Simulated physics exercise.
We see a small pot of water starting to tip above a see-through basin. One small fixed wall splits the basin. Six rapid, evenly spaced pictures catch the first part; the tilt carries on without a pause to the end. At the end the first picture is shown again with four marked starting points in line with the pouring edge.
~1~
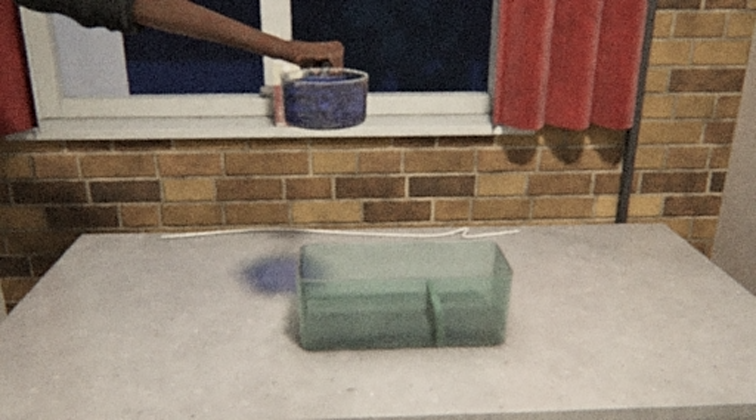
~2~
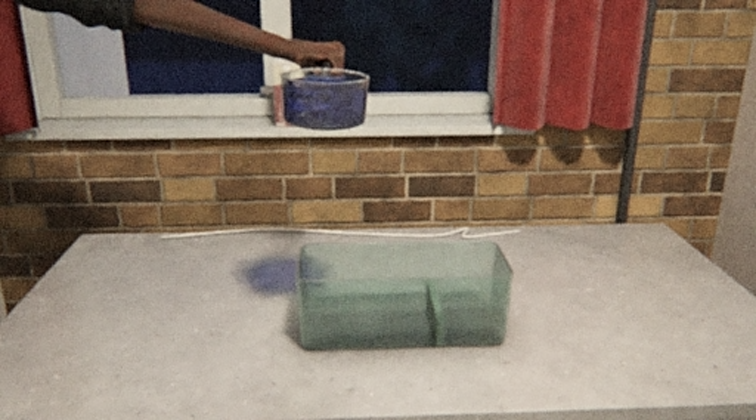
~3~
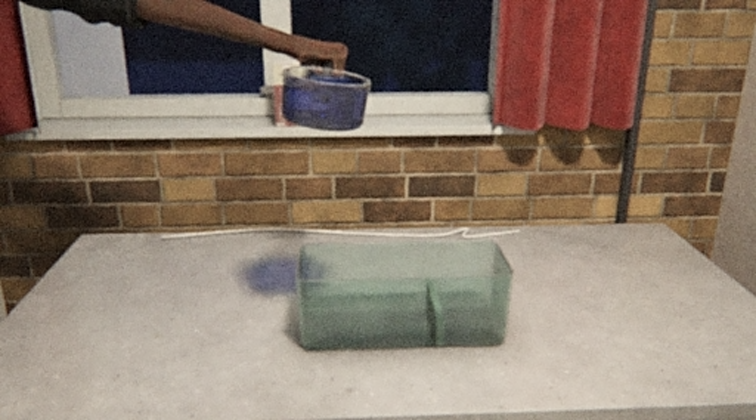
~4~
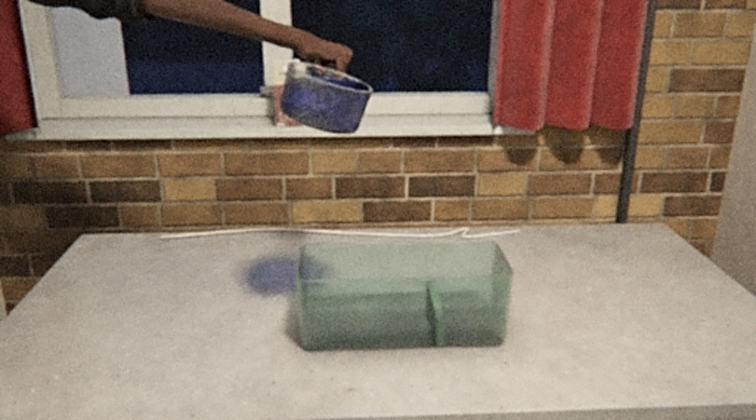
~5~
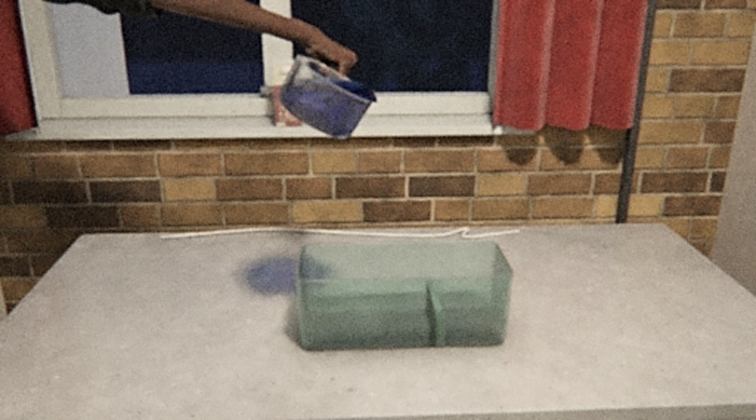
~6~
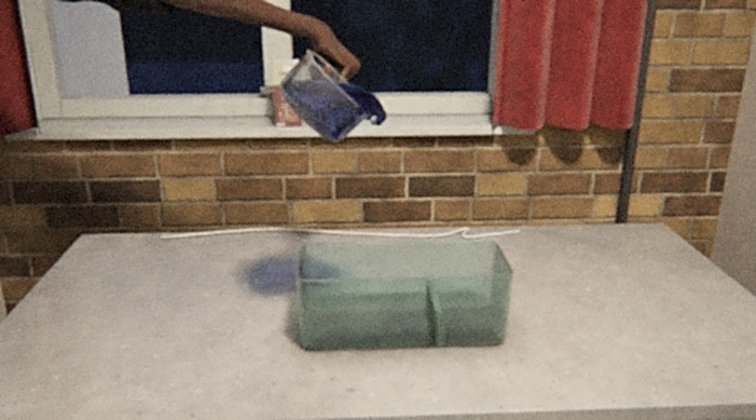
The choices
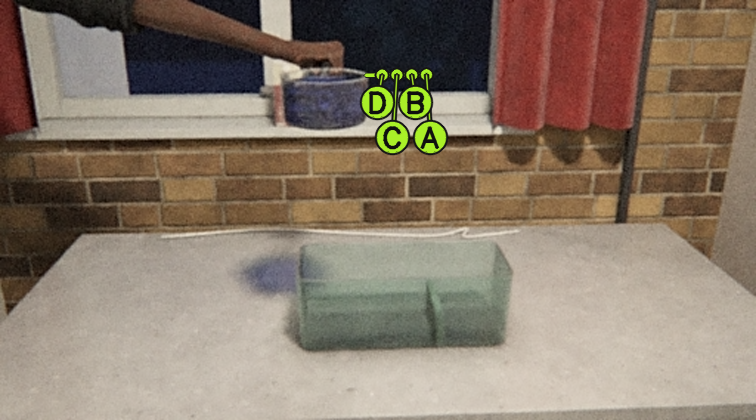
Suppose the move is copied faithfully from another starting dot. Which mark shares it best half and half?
Choose D.
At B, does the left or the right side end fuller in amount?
The right side.
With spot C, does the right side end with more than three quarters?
No, it does not.
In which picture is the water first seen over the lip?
Picture 5.
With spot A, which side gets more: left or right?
The right side.
In lime, A at (426, 74); B at (411, 74); C at (396, 75); D at (382, 75).
For spot A, about 20 % ends left of the wall and 76 % right of it; 5 % is lost outside.
For spot B, about 19 % ends left of the wall and 77 % right of it; 4 % is lost outside.
For spot C, about 31 % ends left of the wall and 65 % right of it; 4 % is lost outside.
For spot D, about 52 % ends left of the wall and 45 % right of it.
